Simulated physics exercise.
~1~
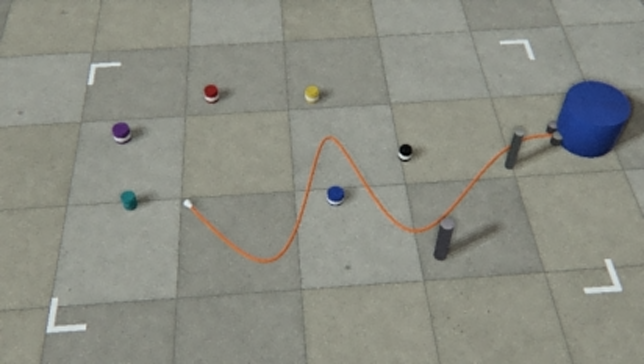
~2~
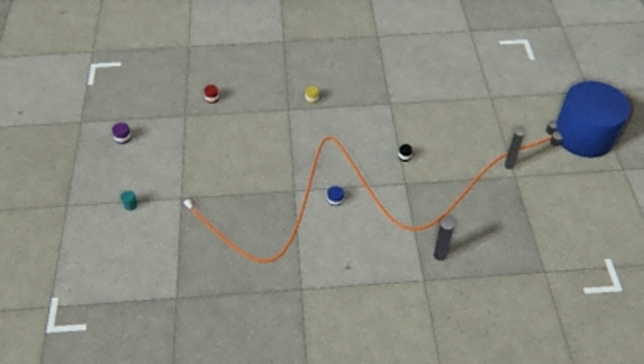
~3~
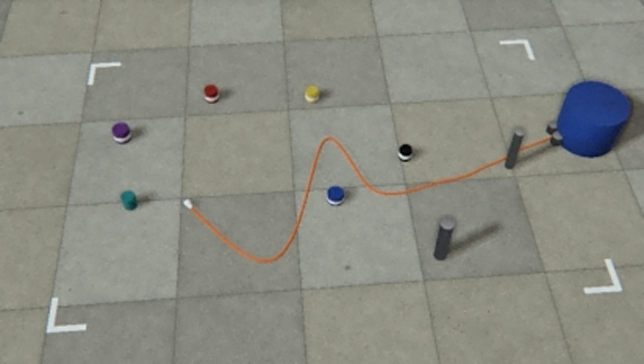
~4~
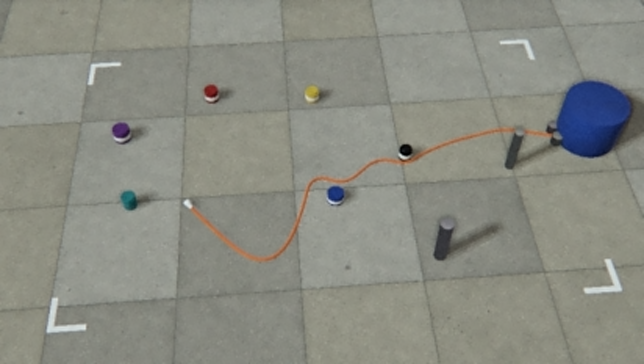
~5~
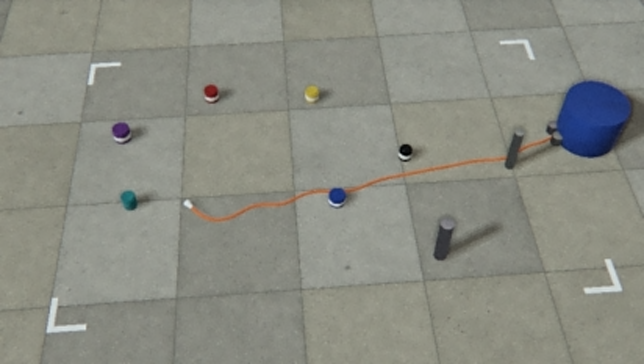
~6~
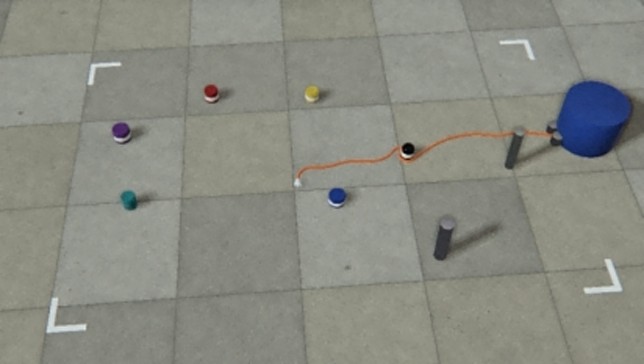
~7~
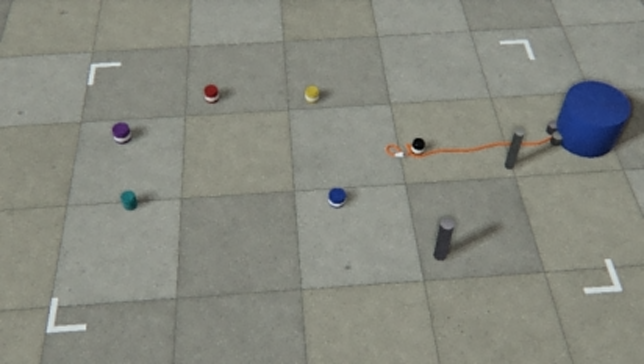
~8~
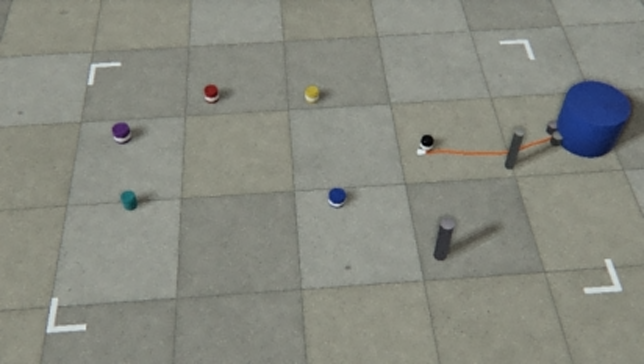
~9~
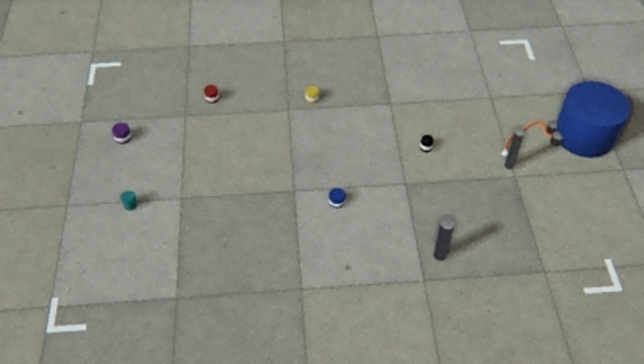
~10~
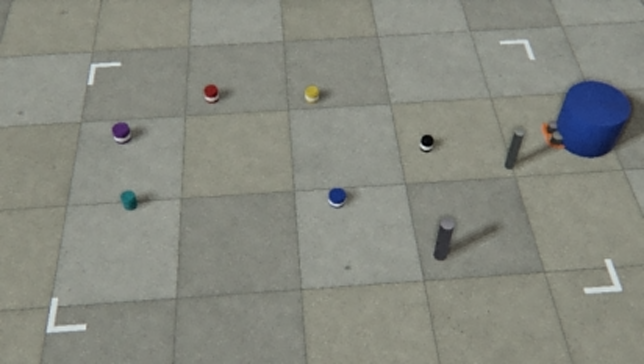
A large blue drum-shaped machine stands at the right of a tiled floor marked with white corner brackets, seen from above at an angle. An orange cord with a pale plug winds leftward from it among two grey posts and six small objects, purple, teal, red, yellow, blue and black. The cord draws in toward the machine, its bends flattening until it runs nearly straight. Its plug then slides right past the blue canister and catches around the black jar, shifting it slightly right. The cord slips free and pulls past the near post, ending as a short stub at the machine, the other objects seemingly undisturbed.
